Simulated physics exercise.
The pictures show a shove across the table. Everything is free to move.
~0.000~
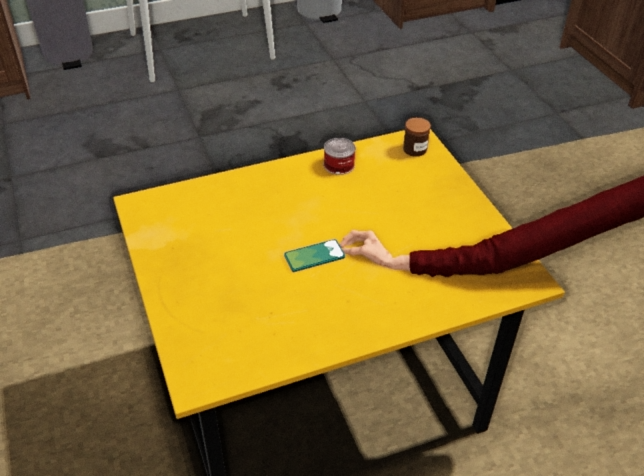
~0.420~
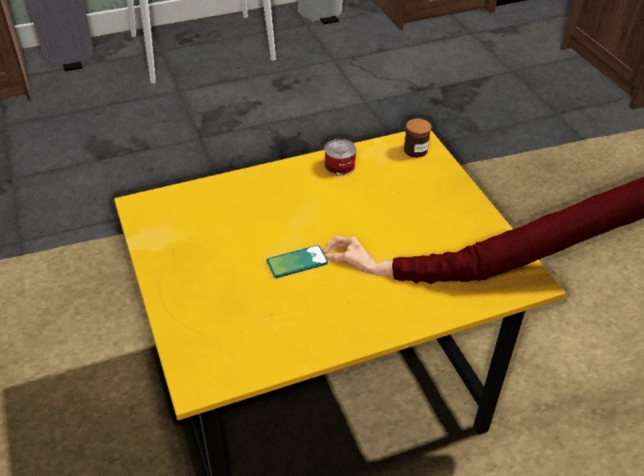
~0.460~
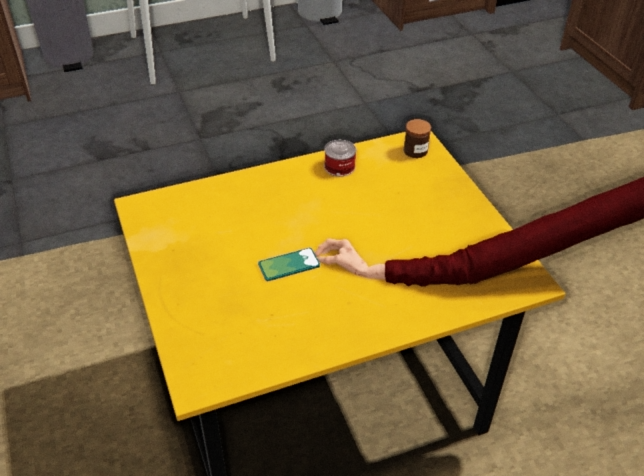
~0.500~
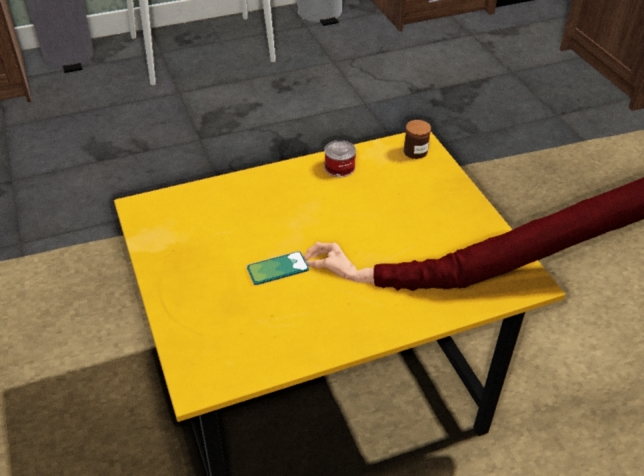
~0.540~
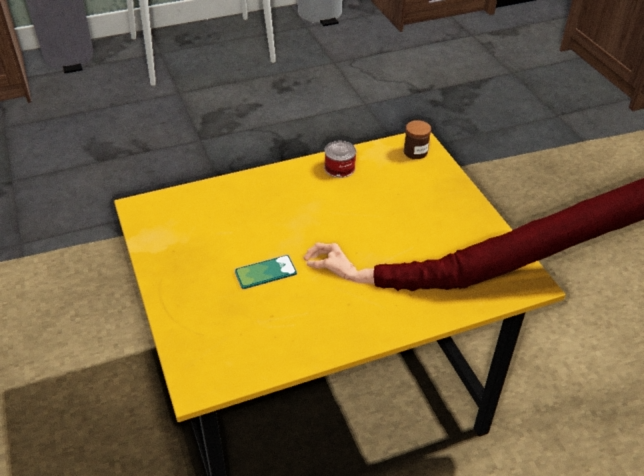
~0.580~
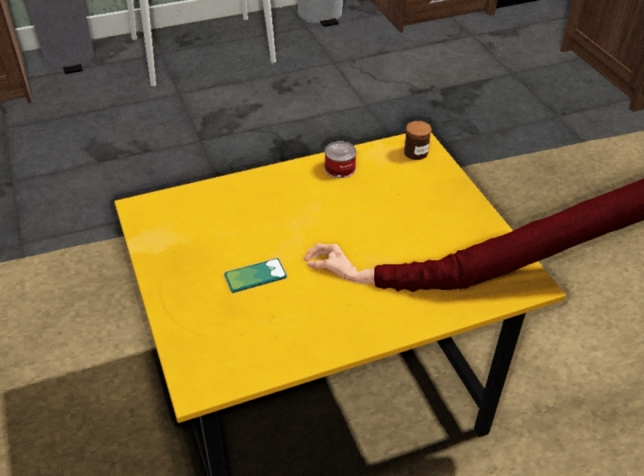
The video shows a hand in a dark red sleeve pushing a turquoise phone leftward across a yellow table, near a can and a jar; the hand then stays still while the phone slides a little farther left.
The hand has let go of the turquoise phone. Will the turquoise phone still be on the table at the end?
The turquoise phone remains on top.
Around 0.68 s, turquoise phone displaced about its own width near (237, 280).
Around 0.78 s, turquoise phone displaced about its own width near (229, 282).
Finally (1.3 s), moved from the start, turquoise phone. Final places as the last picture's camera would see them, turquoise phone near (229, 283).
